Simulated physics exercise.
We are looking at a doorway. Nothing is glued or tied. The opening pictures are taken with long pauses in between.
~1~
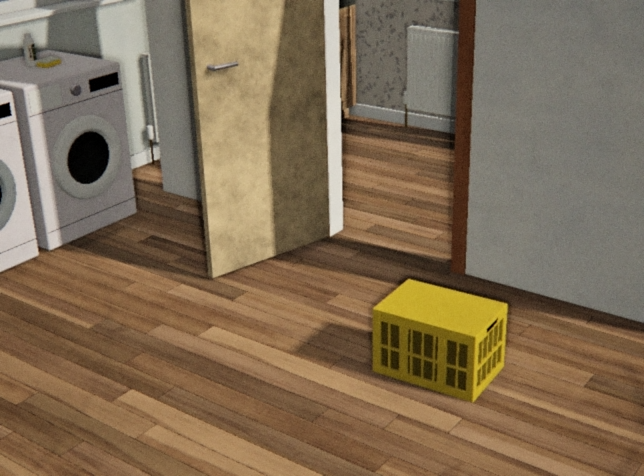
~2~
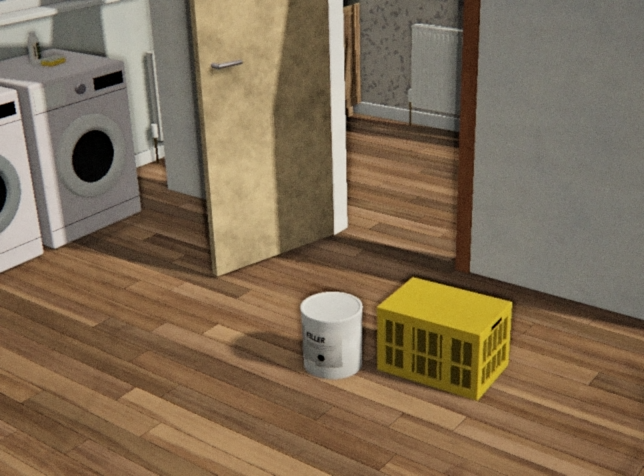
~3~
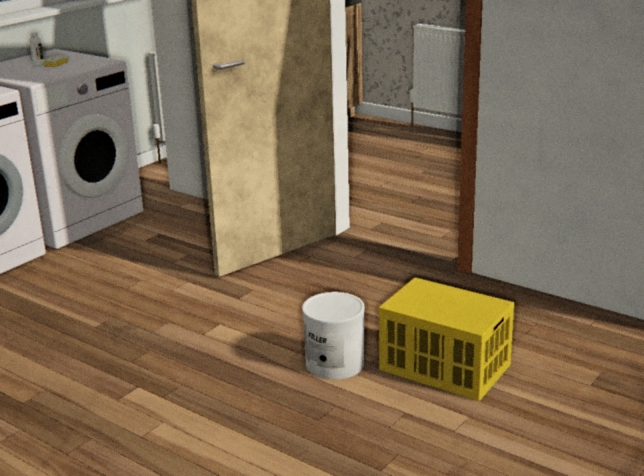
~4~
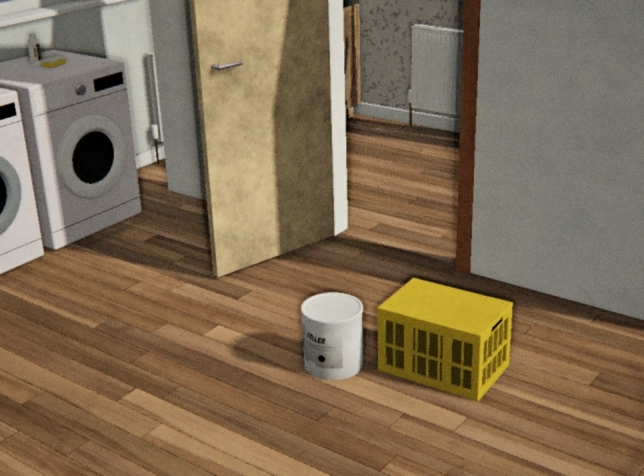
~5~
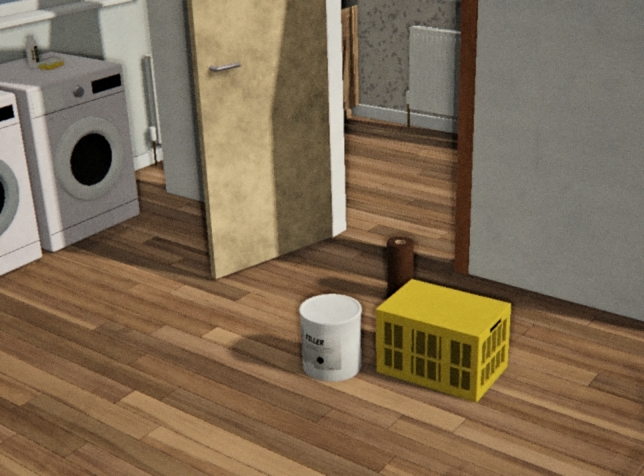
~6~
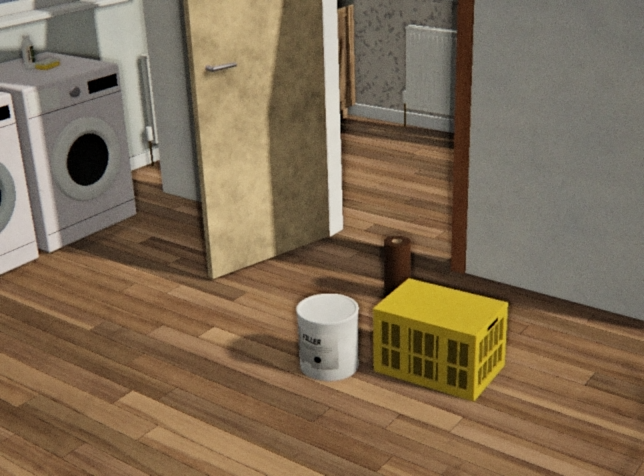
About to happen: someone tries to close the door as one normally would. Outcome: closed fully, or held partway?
Closed fully.
Then, 1.00 s after the last picture, open by 66°.
Then, 1.70 s after the last picture, open by 22°; brown roll slid about its own width near (425, 265).
Then, 2.50 s after the last picture, open by 0°; brown roll tipped 6° from how it was near (432, 266).
At rest, open by 0°; moved from the start, brown roll; the other 2 in place. Seen from the same camera at the end, brown roll near (430, 266).
